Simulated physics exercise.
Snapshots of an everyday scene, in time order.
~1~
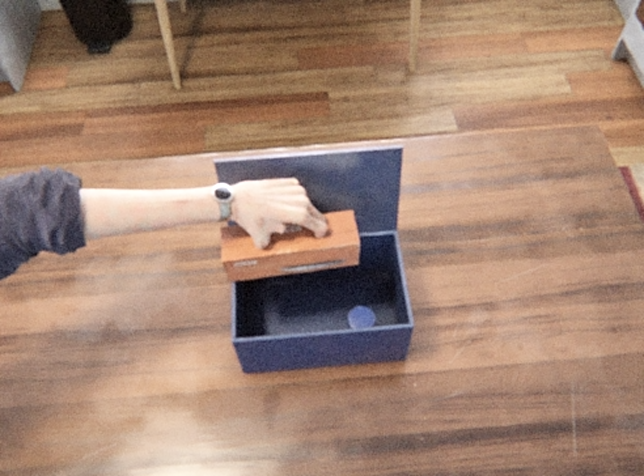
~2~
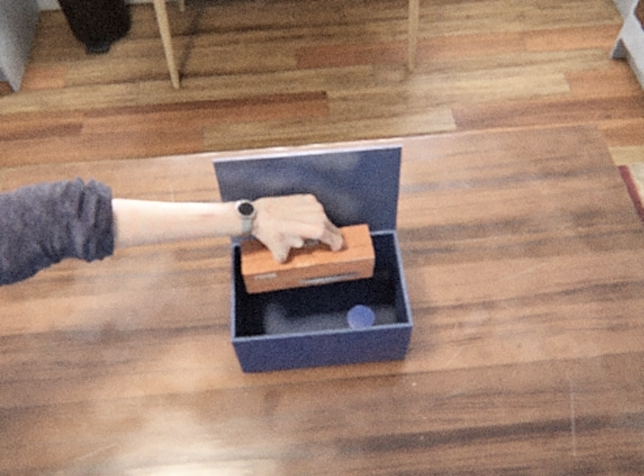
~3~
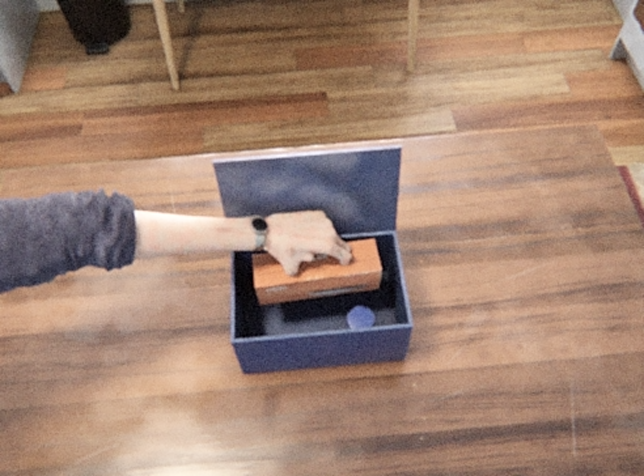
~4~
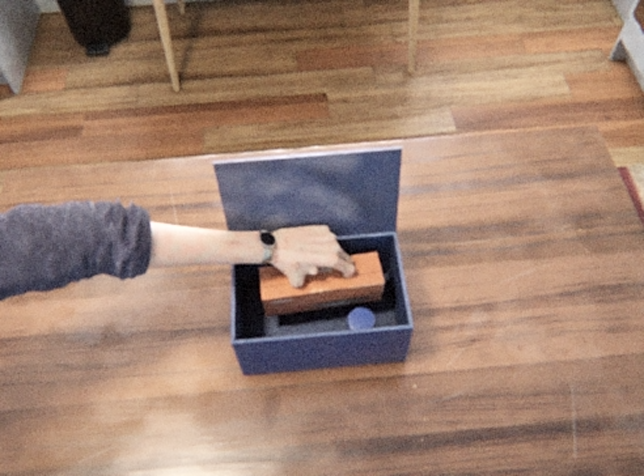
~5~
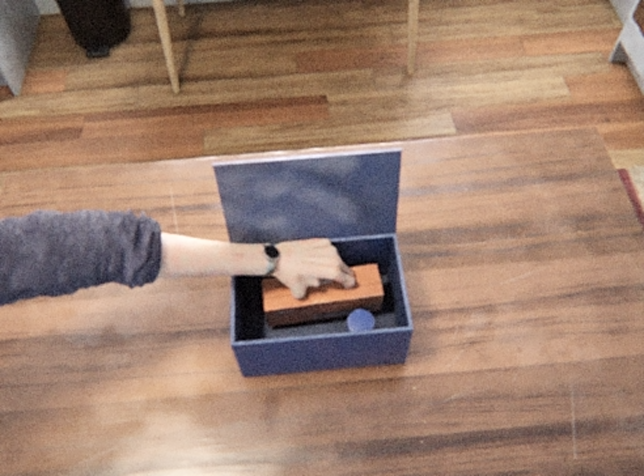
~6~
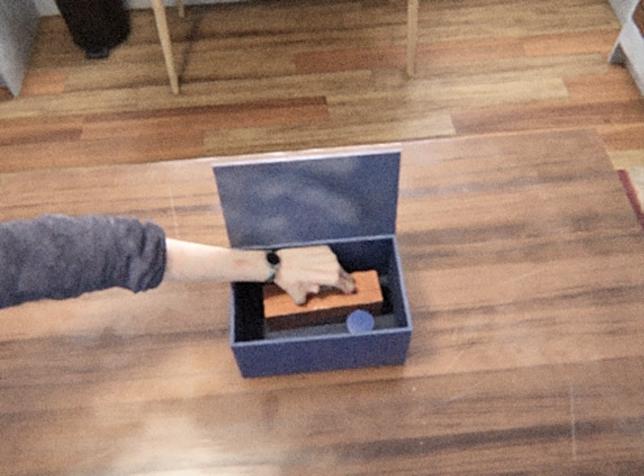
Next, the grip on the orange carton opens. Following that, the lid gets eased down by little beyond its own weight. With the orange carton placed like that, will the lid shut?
Yes.
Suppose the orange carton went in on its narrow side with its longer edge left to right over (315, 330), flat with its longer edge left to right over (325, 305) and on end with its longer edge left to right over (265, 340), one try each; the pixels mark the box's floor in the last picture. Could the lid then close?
Lid, in order: Fully down, fully down, held open.
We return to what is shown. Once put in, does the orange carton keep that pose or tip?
Simply put, it remains unturned.
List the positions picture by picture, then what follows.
In the first picture, still above its spot; orange carton (290, 246).
In the second picture, still above its spot; orange carton (307, 259).
In the third picture, still above its spot; orange carton (317, 272).
In the fourth picture, still above its spot; orange carton (321, 285).
In the fifth picture, still above its spot; orange carton (322, 295).
In the sixth picture, put in, still held; orange carton (322, 301).
Then, 1.20 s after the last picture, lid starting down.
Then, 1.60 s after the last picture, lid 57° above the rim.
Then, 1.80 s after the last picture, lid 31° above the rim.
Then, 2.00 s after the last picture, lid shut.
At rest, lid shut; both in place. Seen from the same camera at the end, orange carton near (322, 302).
